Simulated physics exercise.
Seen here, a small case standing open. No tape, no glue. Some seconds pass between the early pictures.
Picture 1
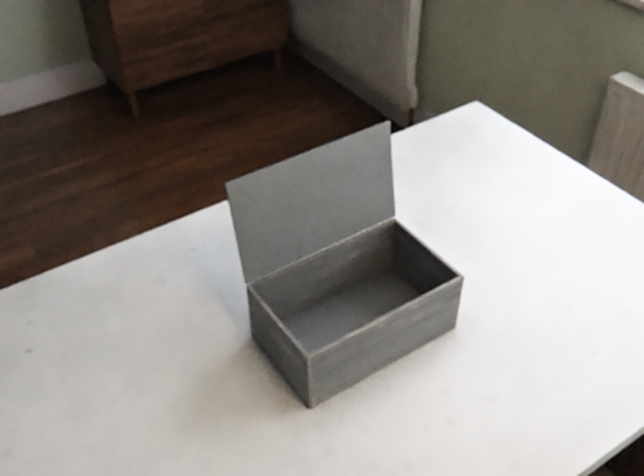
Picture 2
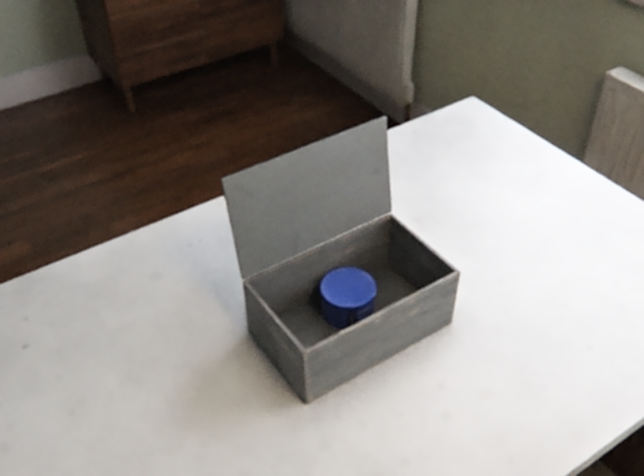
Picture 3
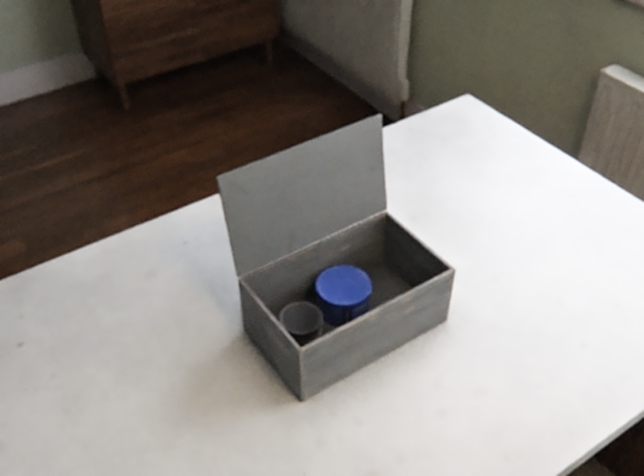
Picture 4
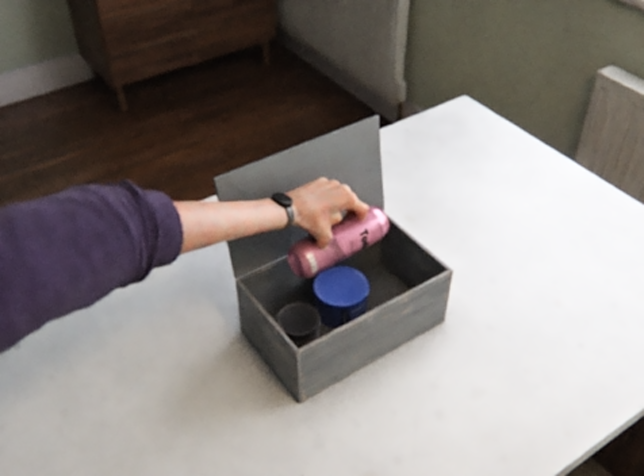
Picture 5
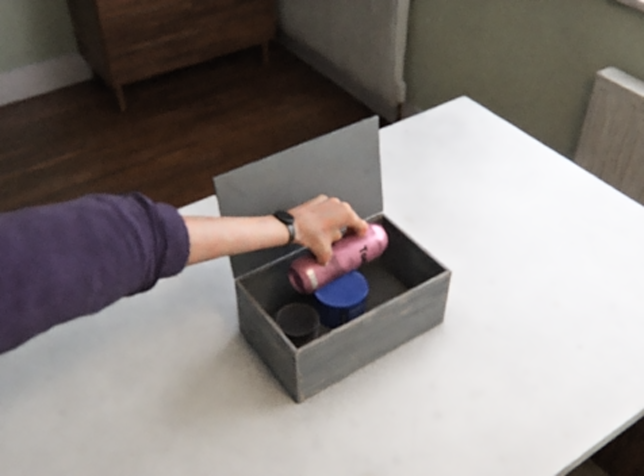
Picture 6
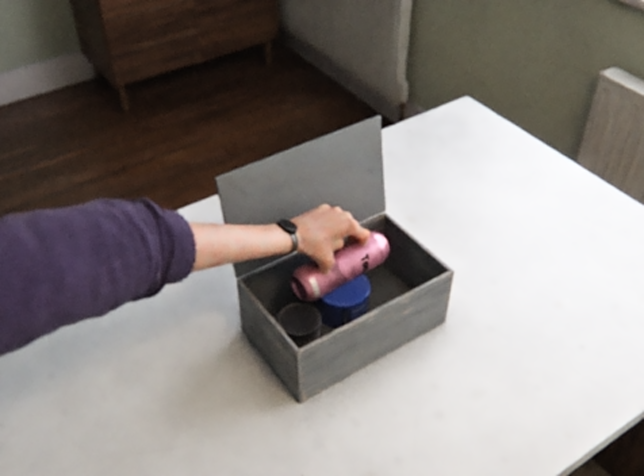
In a room with a dark wooden floor, a white table is seen from above at an angle, the view shifting very slightly. On it stands an open grey box, empty at first, then holding a blue tub, then also a small dark cup at its left. A purple-sleeved arm reaches in from the left, lowering a pink can slightly over the tub, still gripping it.
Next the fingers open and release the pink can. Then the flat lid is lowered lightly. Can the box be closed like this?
The lid is held up.
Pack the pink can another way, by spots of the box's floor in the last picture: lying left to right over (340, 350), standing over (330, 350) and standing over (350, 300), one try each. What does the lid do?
First, it will not close; second, it sits on the rim; third, it is held up.
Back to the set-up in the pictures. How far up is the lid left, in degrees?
Some 10° above the rim.
Then, 1.00 s past the last view, lid starting down; pink can displaced about its own width near (326, 267).
Then, 1.60 s past the last view, lid 56° above the rim; pink can displaced about its own width near (326, 267).
Then, 1.90 s past the last view, lid 20° above the rim; pink can displaced about its own width near (326, 267).
Finally, lid 11° above the rim; moved from the start, pink can; the other 2 still in place. Final places as the last picture's camera would see them, pink can near (326, 267).
